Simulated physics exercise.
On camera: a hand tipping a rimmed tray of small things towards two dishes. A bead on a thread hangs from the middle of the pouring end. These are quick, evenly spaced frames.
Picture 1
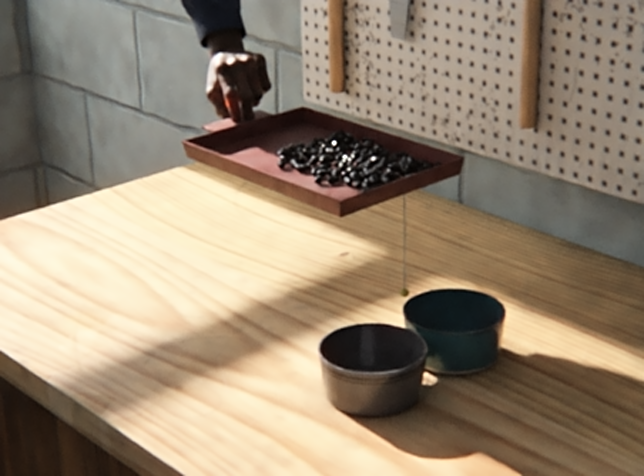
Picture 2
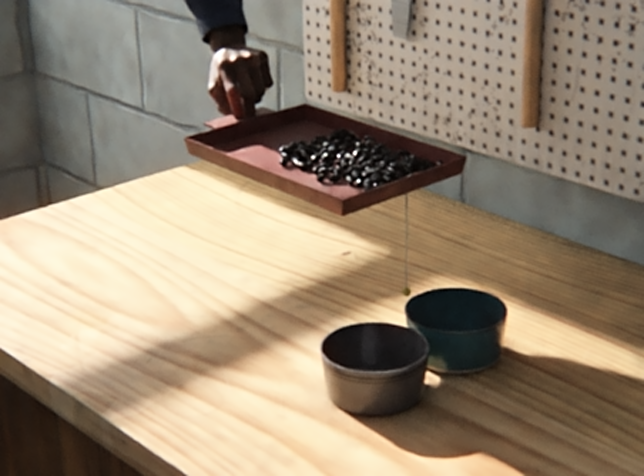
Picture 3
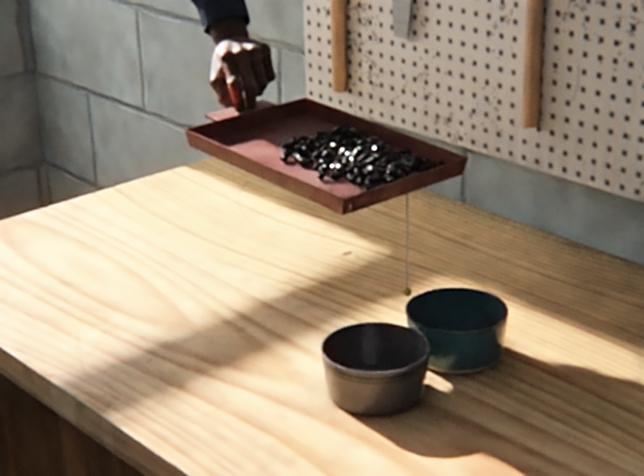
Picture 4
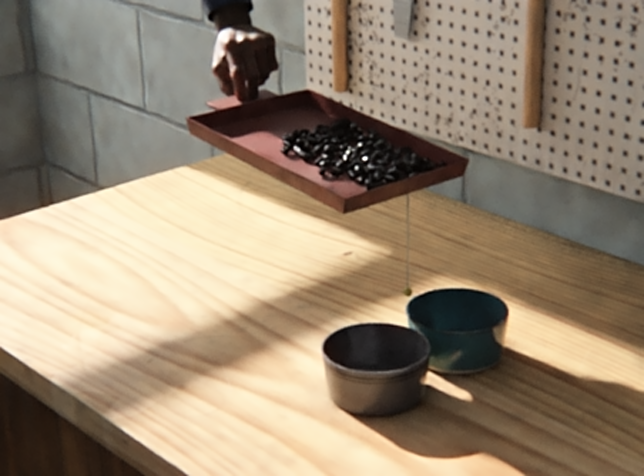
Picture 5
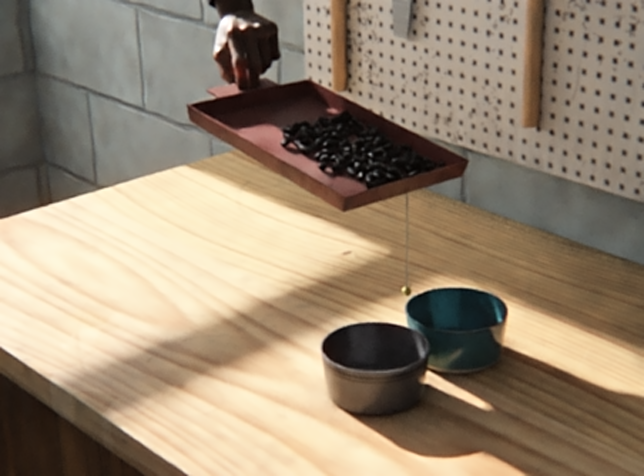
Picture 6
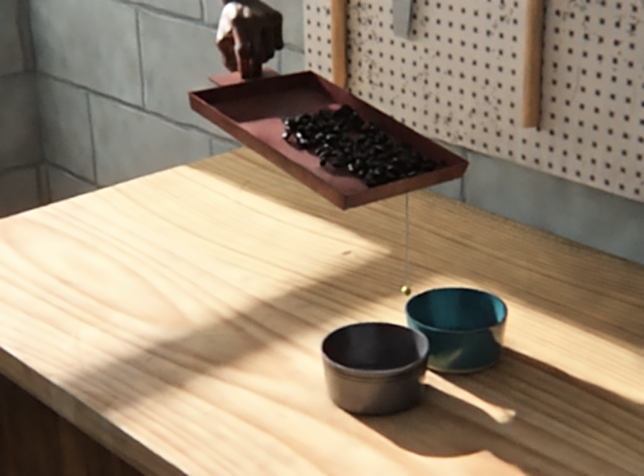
A dark-skinned hand in a dark sleeve grips the handle of a rimmed reddish-brown tray of glossy black beans above a pale wooden workbench, seen from slightly above. Below are a grey-brown dish at left and a teal one at right, near a bead on a thread, with grey block wall and pegboard behind. The hand rises slightly, gently tilting the tray toward its right front corner, while the camera stays almost still.
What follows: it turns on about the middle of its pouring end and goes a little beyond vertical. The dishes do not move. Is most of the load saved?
In the dishes lies the larger part of it.
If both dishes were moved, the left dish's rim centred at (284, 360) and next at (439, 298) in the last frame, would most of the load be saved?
At the first place the smaller part, at the second more than half.
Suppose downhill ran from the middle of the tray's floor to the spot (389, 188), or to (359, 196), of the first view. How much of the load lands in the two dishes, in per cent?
In turn 80 and 80 in a hundred.
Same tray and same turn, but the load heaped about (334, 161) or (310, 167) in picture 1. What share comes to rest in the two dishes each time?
First some 70, then 60 per cent.
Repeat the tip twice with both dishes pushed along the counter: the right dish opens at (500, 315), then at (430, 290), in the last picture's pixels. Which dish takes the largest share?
First the right one, then right.
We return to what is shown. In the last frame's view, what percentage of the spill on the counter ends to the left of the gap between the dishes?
Close to 0 per cent.
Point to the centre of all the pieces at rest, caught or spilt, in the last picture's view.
Near (472, 340).
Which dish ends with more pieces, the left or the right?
That is the right-hand dish.
Just after the last frame, tray tipped steeply; every one on the tray.
A moment on, tray tipped right over; the larger part on the tray; about a tenth in the right dish; just a few outside both; about a tenth in the air.
Further on, tray tipped past a quarter turn; the larger part in the right dish; roughly a quarter outside both.
When it is over, tray tipped past a quarter turn; not one in the left dish; the larger part in the right dish; roughly a quarter outside both.
